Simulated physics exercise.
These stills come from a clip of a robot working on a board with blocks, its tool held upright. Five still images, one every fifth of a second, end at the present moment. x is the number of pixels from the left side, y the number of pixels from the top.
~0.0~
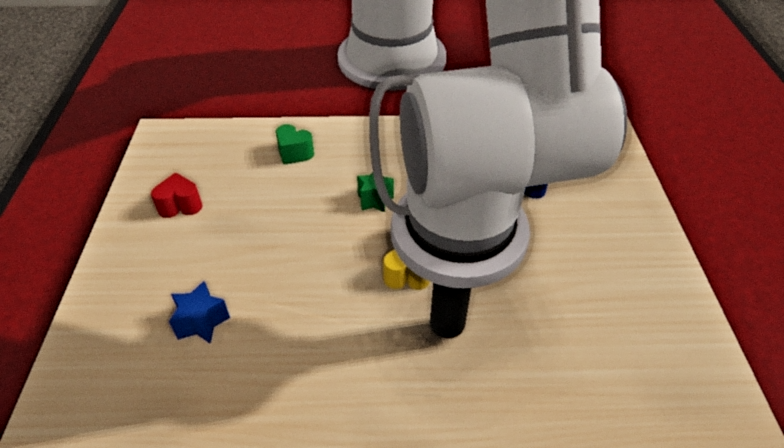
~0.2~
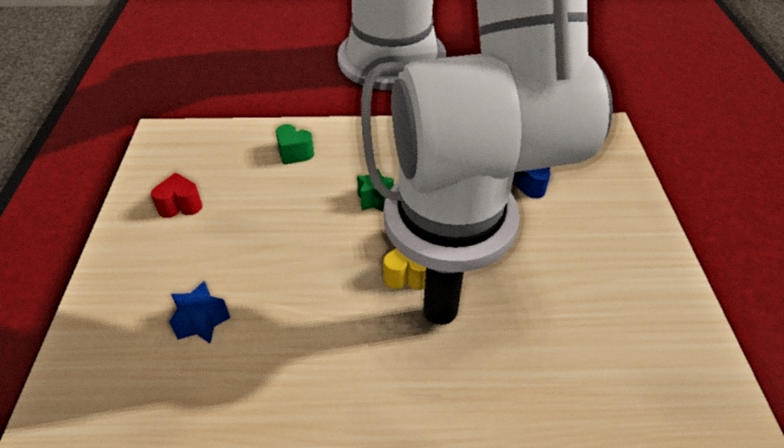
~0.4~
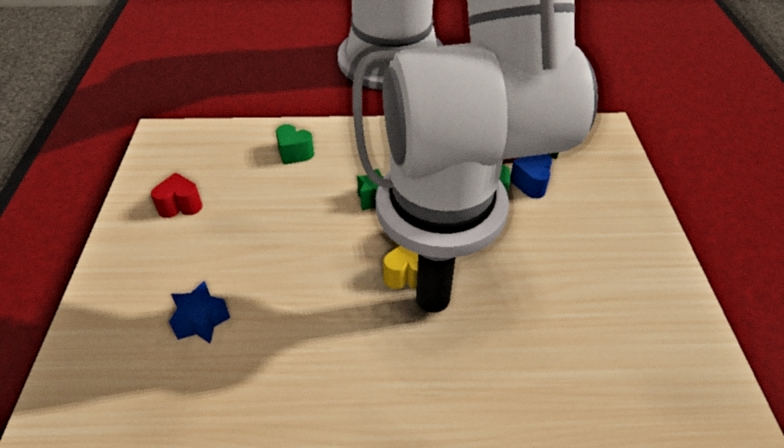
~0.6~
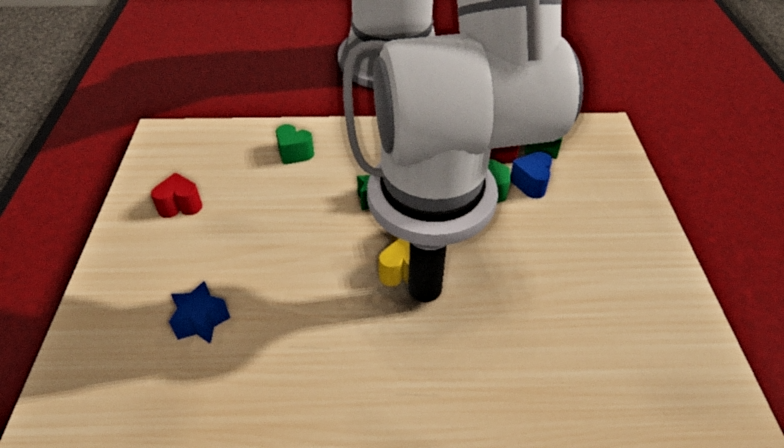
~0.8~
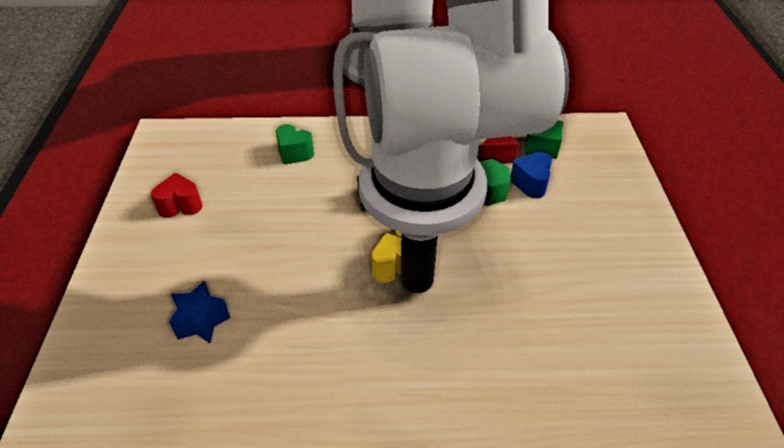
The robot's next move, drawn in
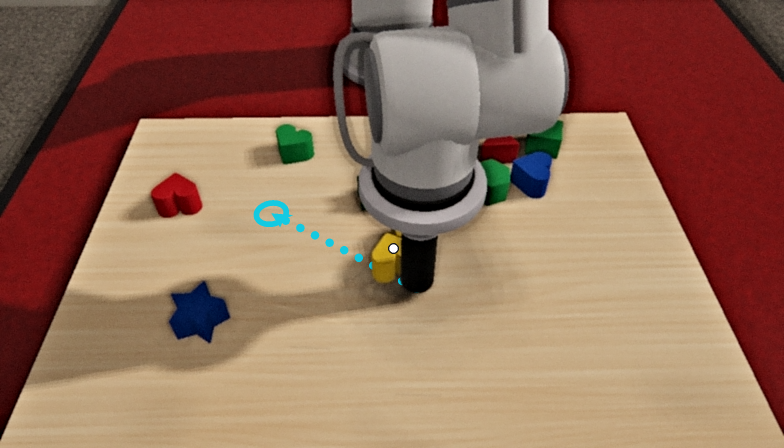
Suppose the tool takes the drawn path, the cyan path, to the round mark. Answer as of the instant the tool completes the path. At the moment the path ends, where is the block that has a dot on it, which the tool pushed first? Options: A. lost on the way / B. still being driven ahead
Answer: A.
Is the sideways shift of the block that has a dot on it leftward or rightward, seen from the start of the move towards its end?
It moves off to the right.
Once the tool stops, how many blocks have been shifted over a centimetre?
Answer: 1.
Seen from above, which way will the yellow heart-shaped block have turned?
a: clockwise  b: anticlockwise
Letter a.
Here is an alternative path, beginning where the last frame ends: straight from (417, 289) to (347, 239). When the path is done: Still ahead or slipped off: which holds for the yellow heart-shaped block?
The block stays ahead.
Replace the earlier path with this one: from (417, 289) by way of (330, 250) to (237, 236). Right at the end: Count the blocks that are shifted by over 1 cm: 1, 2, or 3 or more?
It looks like one block will be pushed more than about 1 cm.
The line goes from (417, 289) to (271, 213); the dot is on the yellow heart-shaped block.
What follows on the original path. One third of the way, tool at (364, 253); yellow heart-shaped block at (347, 223), turned 15° anticlockwise.
Two thirds of the way, tool at (315, 229); yellow heart-shaped block at (313, 196).
At the end, tool at (270, 206); yellow heart-shaped block at (304, 186), turned 55° clockwise; yellow hexagonal block unmoved.
